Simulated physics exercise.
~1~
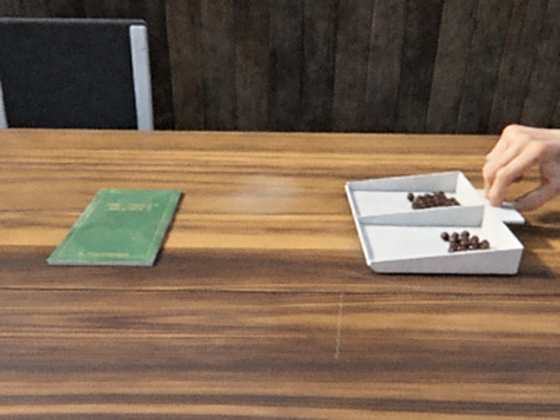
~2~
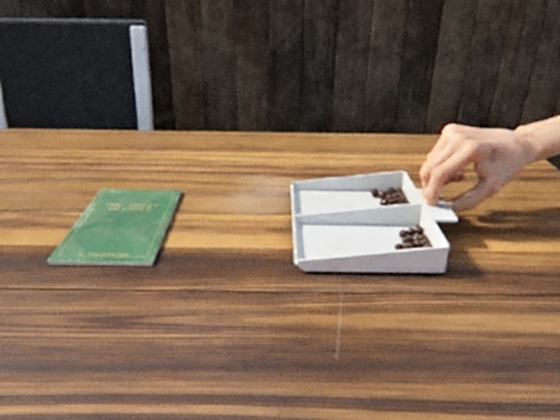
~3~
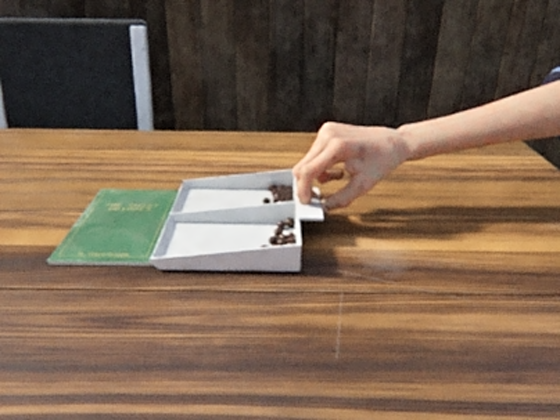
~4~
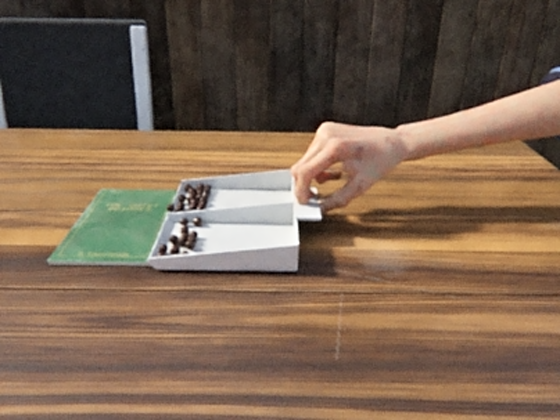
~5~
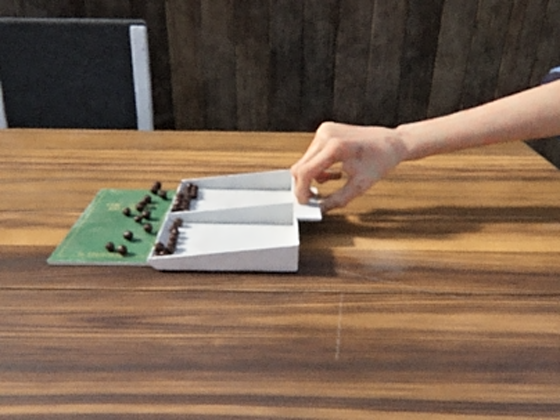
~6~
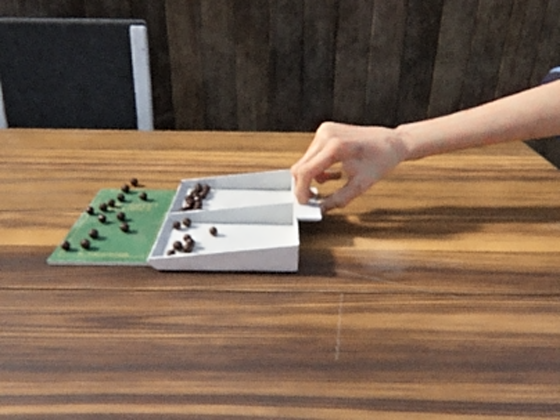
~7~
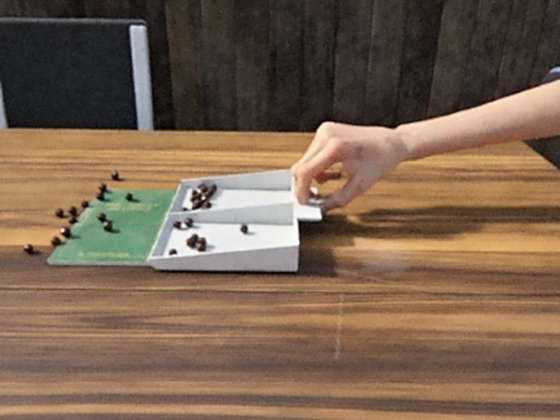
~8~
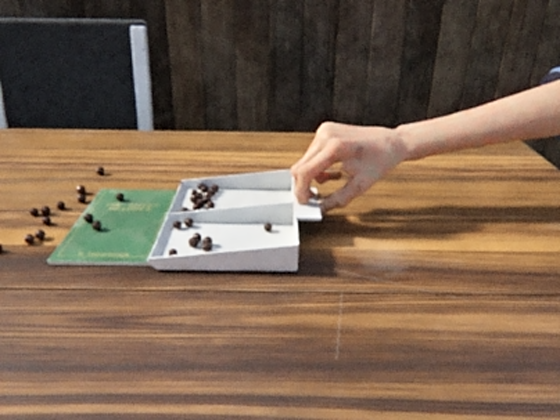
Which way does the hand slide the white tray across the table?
The hand slides the tray to the left, towards the green book.
